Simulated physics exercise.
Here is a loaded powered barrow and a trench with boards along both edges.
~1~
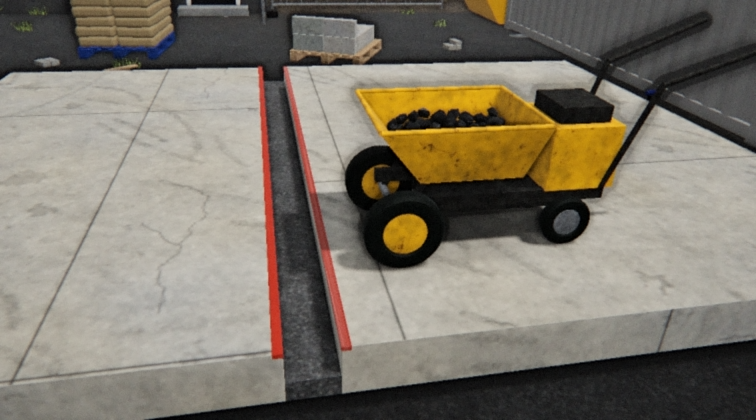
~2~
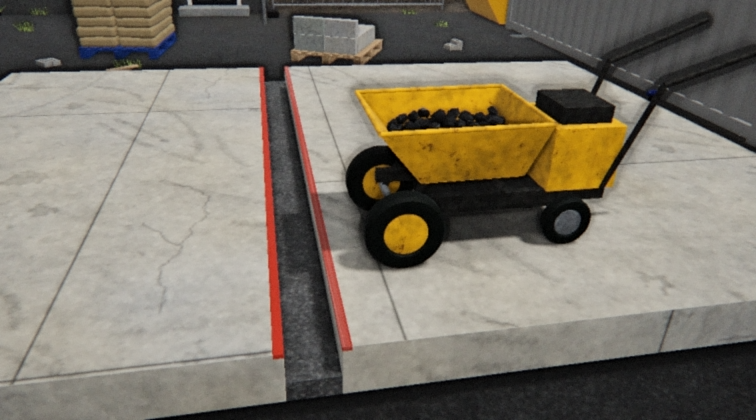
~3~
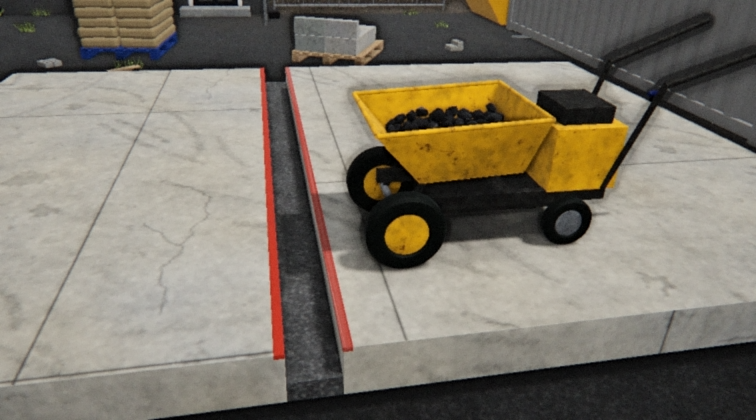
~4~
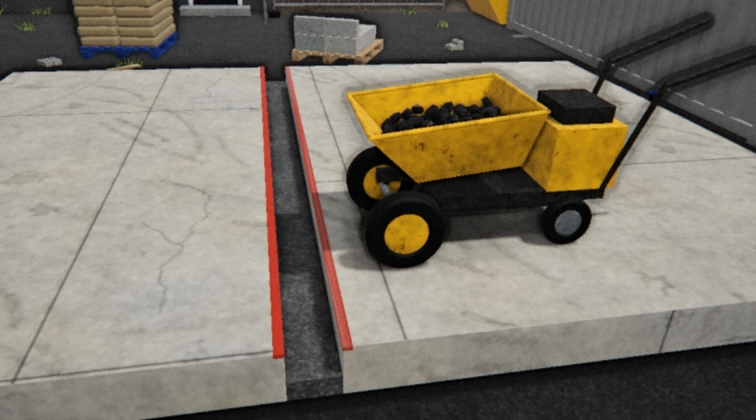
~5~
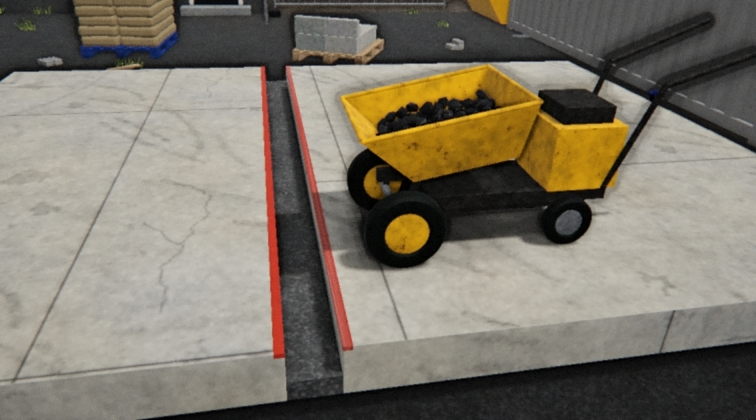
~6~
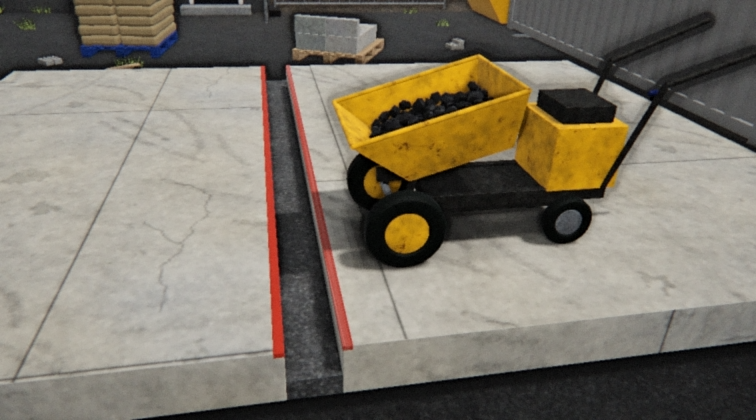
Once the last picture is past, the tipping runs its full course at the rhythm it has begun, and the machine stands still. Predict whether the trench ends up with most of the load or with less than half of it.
The part in the trench is outweighed by the part outside.
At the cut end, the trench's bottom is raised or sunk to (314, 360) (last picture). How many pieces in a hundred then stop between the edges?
30 %, roughly.
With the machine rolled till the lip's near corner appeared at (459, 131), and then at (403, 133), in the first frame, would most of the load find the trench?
Run 1 - a majority. Run 2 - a majority.
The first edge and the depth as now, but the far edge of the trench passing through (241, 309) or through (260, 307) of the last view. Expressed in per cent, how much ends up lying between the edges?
The first case gives around 80 percent, and the second around 60 percent.
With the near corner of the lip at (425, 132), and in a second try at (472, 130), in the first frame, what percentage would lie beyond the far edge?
10 and 0 percent, in that order.
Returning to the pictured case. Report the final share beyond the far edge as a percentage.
Roughly 70 per cent of the load.
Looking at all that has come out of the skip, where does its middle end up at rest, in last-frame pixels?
Roughly at pixel (254, 241).
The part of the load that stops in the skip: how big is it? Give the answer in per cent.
It ends up near 0 per cent.
Just after the last frame, skip tipped steeply; every one in the skip.
A moment on, skip tipped right over; the larger part in the skip; about a tenth in or heaped over the trench; about a tenth beyond it; just a few falling.
Further on, skip tipped right over; just a few in the skip; roughly a quarter in or heaped over the trench; roughly two thirds beyond it.
When it is over, skip tipped right over; roughly a third in or heaped over the trench; roughly two thirds beyond it.
